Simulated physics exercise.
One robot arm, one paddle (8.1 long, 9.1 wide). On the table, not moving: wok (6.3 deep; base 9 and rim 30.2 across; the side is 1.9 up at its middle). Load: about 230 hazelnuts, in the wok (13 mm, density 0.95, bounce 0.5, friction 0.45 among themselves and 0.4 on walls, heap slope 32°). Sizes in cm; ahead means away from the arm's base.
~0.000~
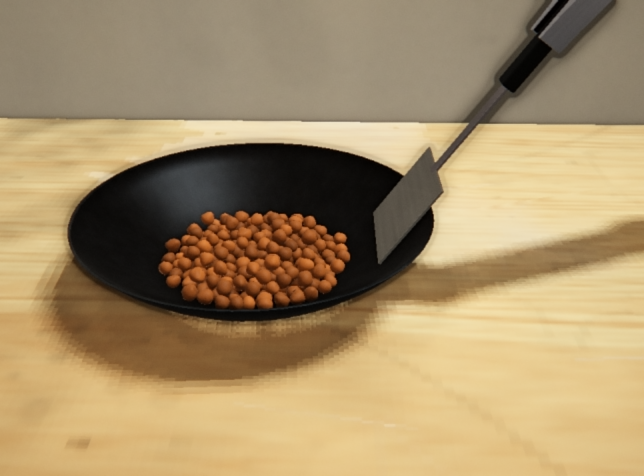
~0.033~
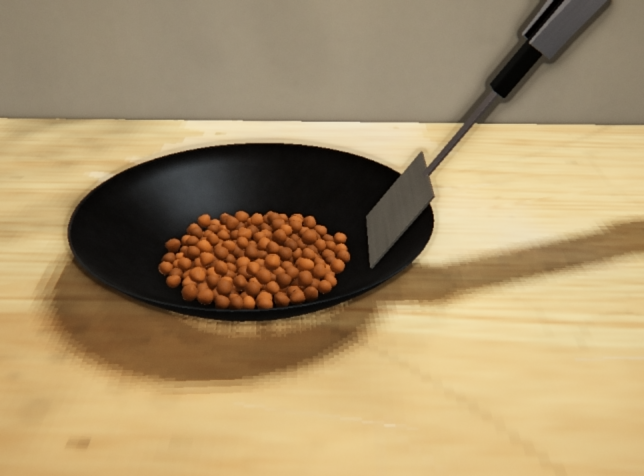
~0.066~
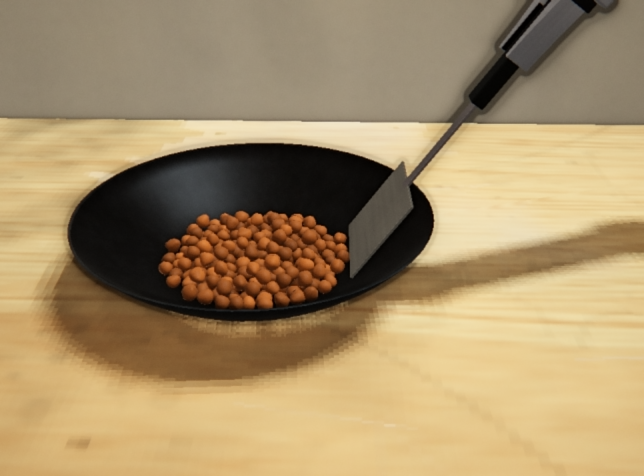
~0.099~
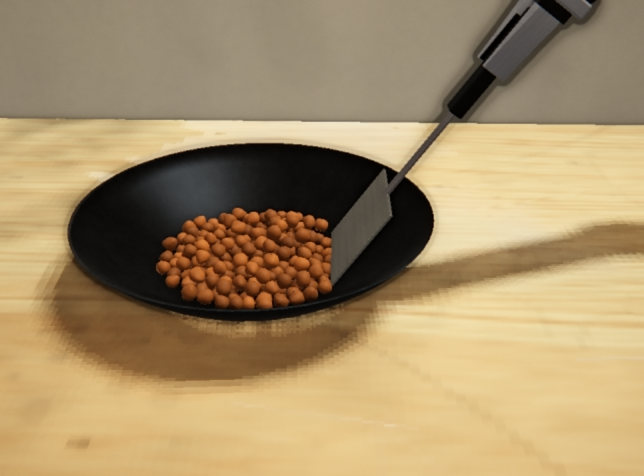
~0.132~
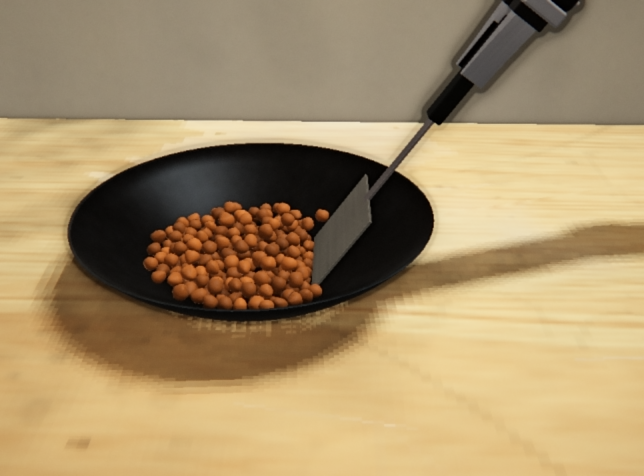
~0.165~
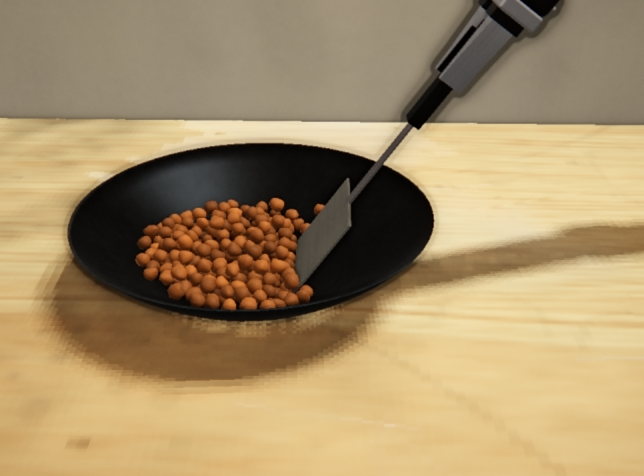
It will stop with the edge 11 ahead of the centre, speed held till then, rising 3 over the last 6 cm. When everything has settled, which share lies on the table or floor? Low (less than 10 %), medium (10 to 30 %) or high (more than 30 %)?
Answer: Medium; 10 to 30 % of the hazelnuts finish on the table or floor.
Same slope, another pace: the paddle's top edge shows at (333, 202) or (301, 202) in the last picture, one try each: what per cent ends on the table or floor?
About 25 and 35 per cent.
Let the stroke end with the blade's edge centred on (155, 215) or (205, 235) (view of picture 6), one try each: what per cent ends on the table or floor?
About 0 and 0 per cent.
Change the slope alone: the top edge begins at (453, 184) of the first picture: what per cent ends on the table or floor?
Some 20 per cent.
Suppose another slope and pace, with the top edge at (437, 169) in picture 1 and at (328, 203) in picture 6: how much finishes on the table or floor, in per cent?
Some 30 per cent.
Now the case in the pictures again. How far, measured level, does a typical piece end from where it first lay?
About 6 cm.
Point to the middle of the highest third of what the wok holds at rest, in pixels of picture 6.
At about (165, 240).
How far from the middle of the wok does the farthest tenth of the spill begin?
Roughly 35 cm.
By 0.28 s, sloping 55°, highest piece 5 above the table; 231 in the wok.
By 0.39 s, sloping 55°, highest piece 8 above the table; 231 in the wok.
By 0.64 s, sloping 55°, highest piece 8 above the table; 183 in the wok, 42 on the table or floor, 6 on the blade or in flight.
By 1.69 s, sloping 55°, highest piece 5 above the table; 183 in the wok, 48 on the table or floor.
Final count, 183 in the wok, 48 on the table or floor. That is 21 % on the table or floor.
